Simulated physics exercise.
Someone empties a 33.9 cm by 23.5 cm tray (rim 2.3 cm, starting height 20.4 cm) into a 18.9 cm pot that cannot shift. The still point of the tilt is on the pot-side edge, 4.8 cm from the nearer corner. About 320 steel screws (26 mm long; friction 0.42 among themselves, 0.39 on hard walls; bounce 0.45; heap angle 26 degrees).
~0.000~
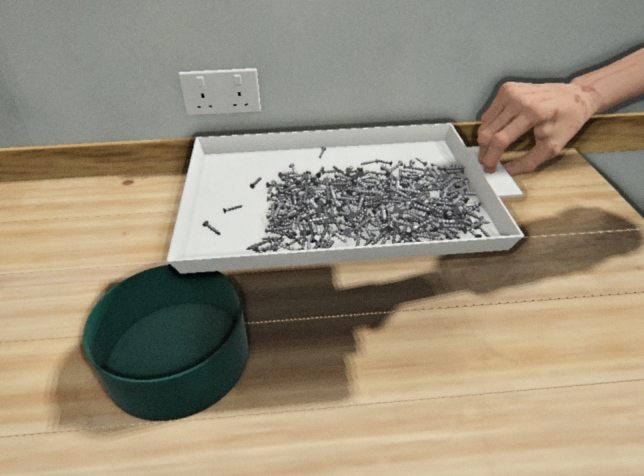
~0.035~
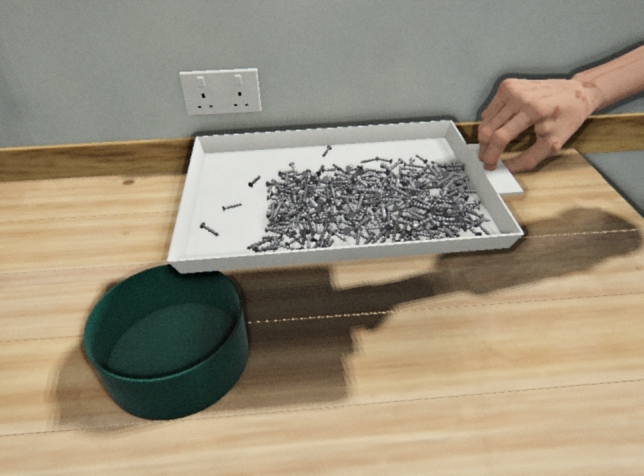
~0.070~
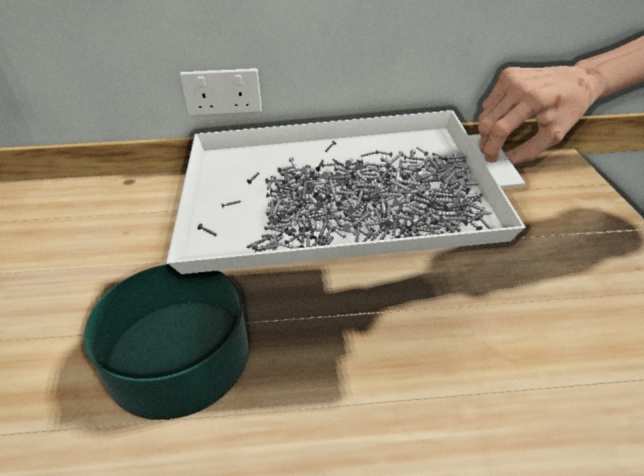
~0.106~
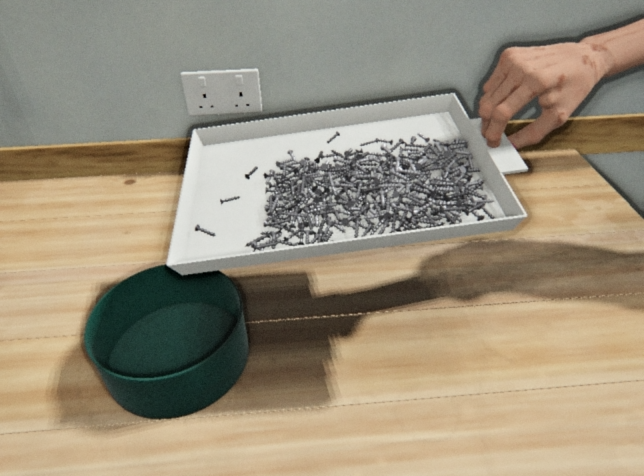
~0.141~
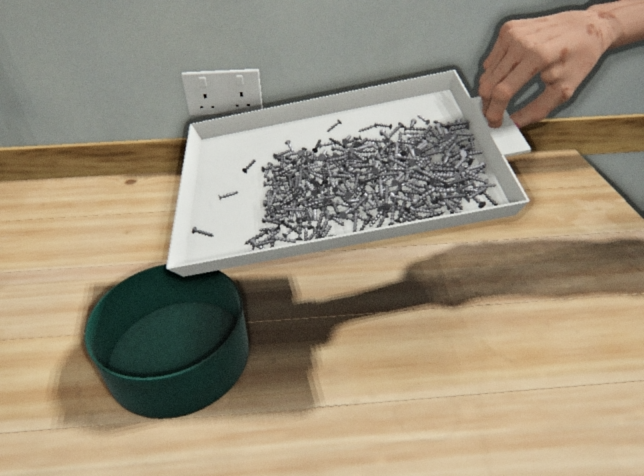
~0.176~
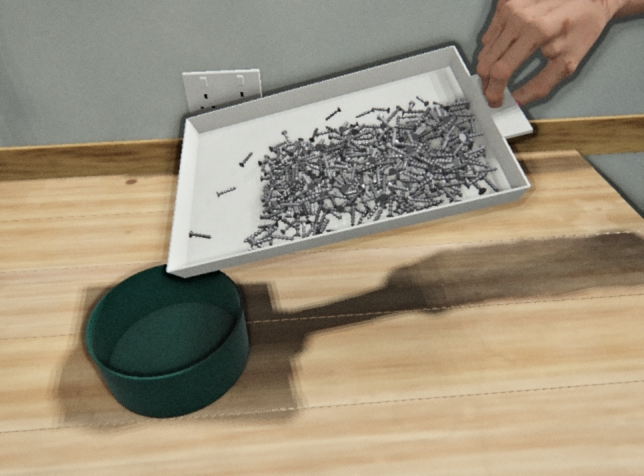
On a wooden worktop beside a wall socket, a hand gripped a white tray of grey screws and steadily raised its right side, tilting it toward a dark green pot on the left.
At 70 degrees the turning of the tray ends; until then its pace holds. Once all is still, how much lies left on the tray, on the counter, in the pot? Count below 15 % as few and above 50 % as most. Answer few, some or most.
Tray: Few, counter: Most, pot: Some.
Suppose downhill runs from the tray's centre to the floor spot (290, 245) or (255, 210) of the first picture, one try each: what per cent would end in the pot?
Some 15 and 60 per cent.
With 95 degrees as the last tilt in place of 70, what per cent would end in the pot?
It would be near 40 per cent.
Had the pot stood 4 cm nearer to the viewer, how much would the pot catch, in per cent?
In that case some 75 per cent.
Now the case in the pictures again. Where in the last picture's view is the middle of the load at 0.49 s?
Near (258, 174).
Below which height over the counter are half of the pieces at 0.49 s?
Roughly 32 cm.
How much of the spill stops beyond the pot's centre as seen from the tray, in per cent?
Roughly 80 per cent.
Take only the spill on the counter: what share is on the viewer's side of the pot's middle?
About 100 per cent.
Then, at 0.36 s, tilt 44 degrees; the tray holds 100 %, the pot 0 %.
After 0.49 s, tilt 64 degrees; the tray holds 100 %, the pot 0 %.
Then, at 0.74 s, tilt 70 degrees; the tray holds 10 %, the pot 15 %.
At rest (1.8 s), tray 5 %, counter 65 %, pot 30 %.
